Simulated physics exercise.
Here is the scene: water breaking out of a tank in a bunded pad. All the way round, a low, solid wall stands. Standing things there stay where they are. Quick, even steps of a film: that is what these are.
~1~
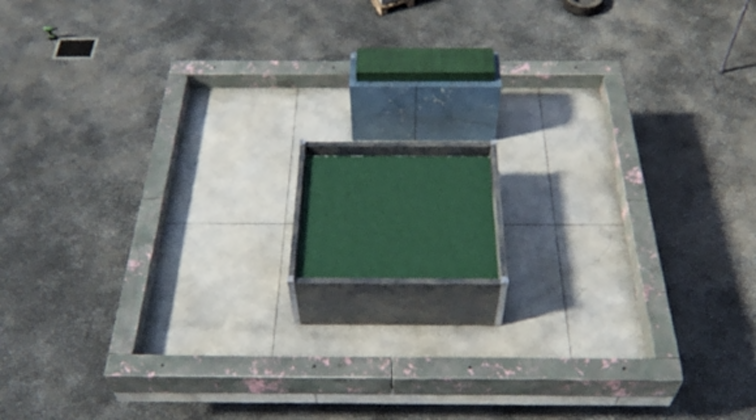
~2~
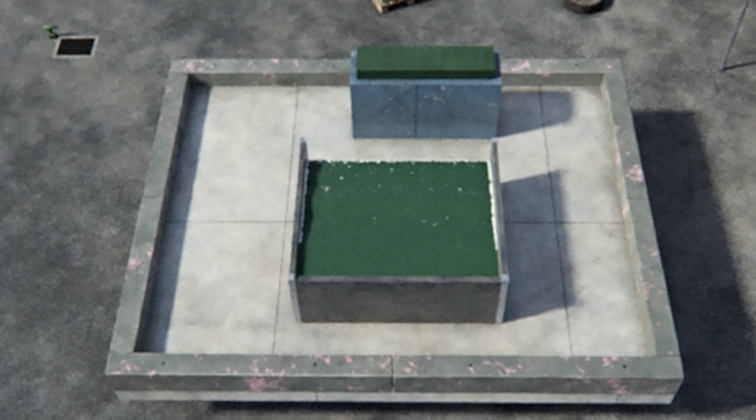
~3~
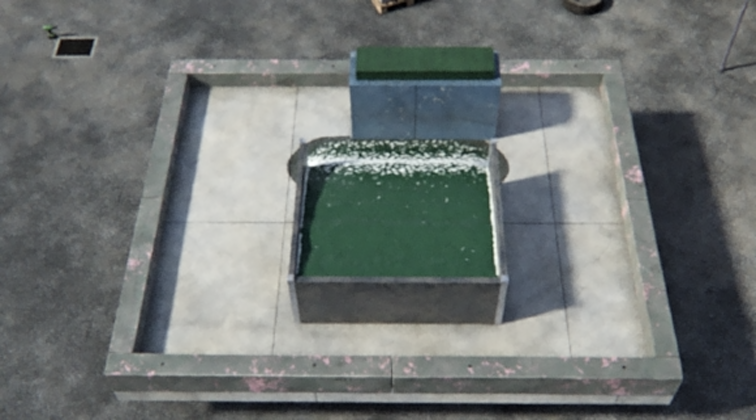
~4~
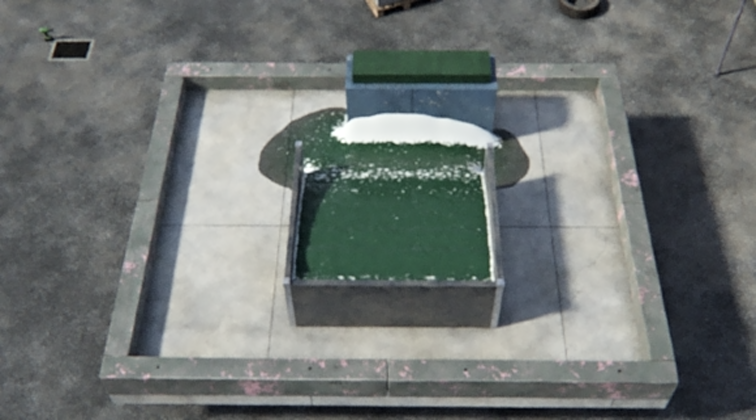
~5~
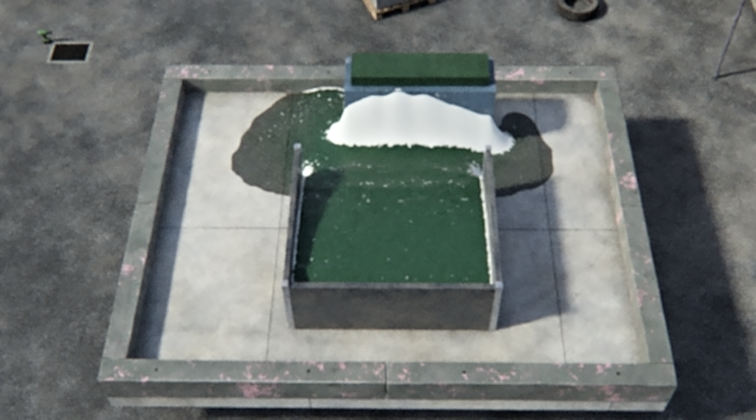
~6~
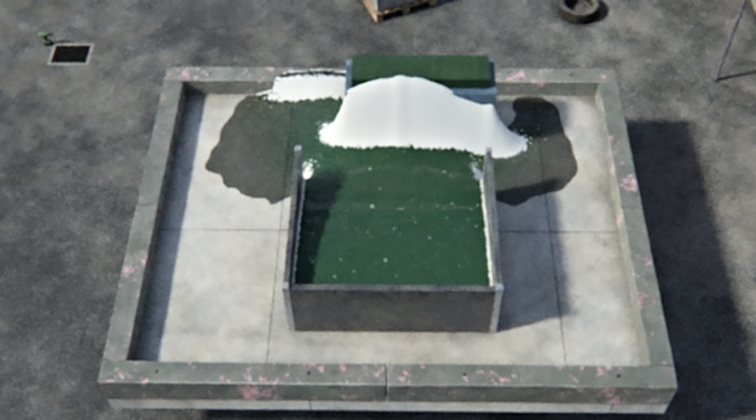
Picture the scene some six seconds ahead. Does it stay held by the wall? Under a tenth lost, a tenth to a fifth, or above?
Seems the part that spills out comes in below a tenth.
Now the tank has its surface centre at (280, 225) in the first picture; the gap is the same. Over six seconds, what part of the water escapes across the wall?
Roughly 18 percent, as I see it.
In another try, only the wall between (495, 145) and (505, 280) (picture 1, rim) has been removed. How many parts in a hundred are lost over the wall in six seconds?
Roughly 22 %.
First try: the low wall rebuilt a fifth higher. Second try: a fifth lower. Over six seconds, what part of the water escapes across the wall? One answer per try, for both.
About 4 and 12 per cent.
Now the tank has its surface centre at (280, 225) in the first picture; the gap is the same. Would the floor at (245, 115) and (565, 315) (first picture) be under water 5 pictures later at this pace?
Result, in listed order - waterlogged, high and dry.
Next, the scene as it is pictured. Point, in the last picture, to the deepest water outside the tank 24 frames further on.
Deepest point: About (389, 112).
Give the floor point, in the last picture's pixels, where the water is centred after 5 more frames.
Roughly (393, 201) in the last picture.
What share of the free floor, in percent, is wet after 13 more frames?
That comes to about 70 per cent.
A moment on, water covers 30 % of the floor; the low wall has let 0 % over.
Next, water covers 40 % of the floor; the low wall has let 0 % over.
Then, water covers 60 % of the floor; the low wall has let 5 % over.
Later, water covers 80 % of the floor; the low wall has let 7 % over.
In the end, water covers 85 % of the floor; the low wall has let 7 % over.
